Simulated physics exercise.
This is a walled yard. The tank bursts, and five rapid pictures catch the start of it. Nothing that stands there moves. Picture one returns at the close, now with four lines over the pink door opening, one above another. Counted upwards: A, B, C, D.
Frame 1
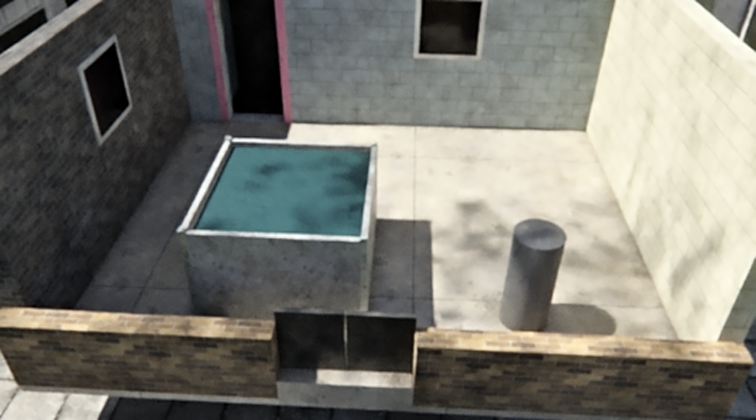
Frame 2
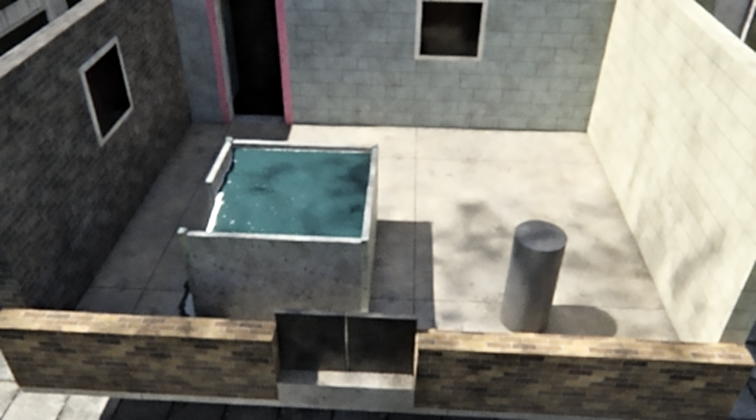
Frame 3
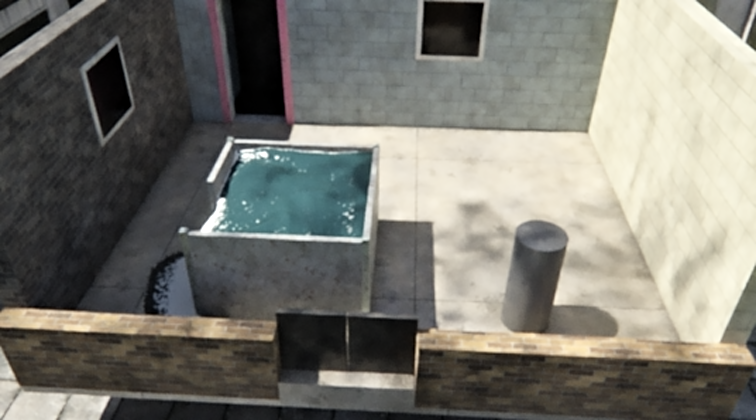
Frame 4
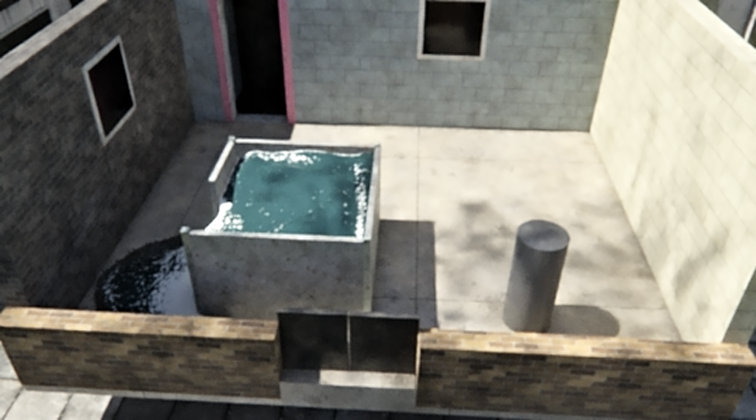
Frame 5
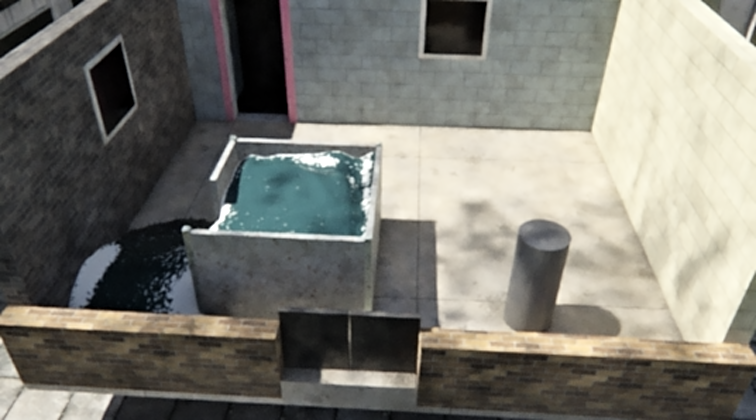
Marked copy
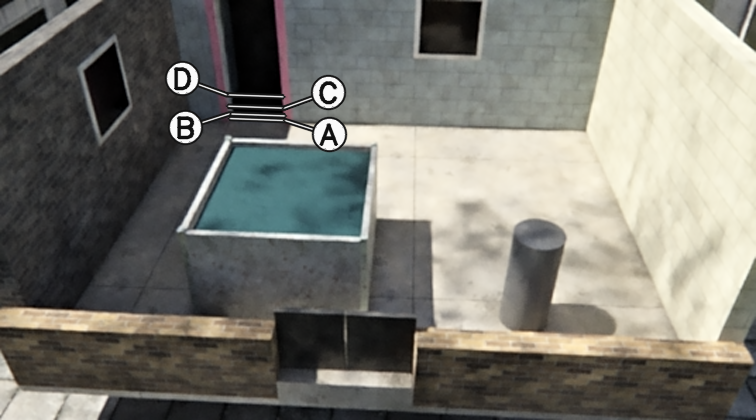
A walled yard with a pale paved floor is seen from above by a nearly still camera. A square grey tank of teal water stands left of centre, with a grey cylinder to its right, a pink-framed doorway behind and a low brick wall with a dark gate in front. Water pours through a gap in the tank's left side, its surface ripples, and a dark, foaming pool spreads across the ground at left.
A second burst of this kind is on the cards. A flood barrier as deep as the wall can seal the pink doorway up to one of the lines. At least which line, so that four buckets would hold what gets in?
C is the one.
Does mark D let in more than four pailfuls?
No, that is safe.
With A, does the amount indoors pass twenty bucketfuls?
Yes, it does.
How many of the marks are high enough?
Two.
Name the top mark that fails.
It is B.
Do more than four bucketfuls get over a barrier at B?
Yes.
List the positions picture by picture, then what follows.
In the first frame, water in the tank at rest, its middle at (289, 190); foot of the pink doorway at (257, 122); shut gate at (346, 320).
In the second frame, water covers 1 % of the ground, its front hidden from here.
In the third frame, 3 % of the ground under water, visible out to (175, 258).
In the fourth frame, 6 % of the ground under water, visible out to (112, 271).
In the fifth frame, 10 % of the ground under water, visible out to (139, 234).
In white, A at (257, 119); B at (256, 114); C at (256, 107); D at (254, 95); from the bottom up A, B, C, D.
For mark A, dozens of bucketfuls pour in.
For mark B, some 20 bucketfuls get in.
For mark C, a bucket or two gets in.
For mark D, nothing gets over.
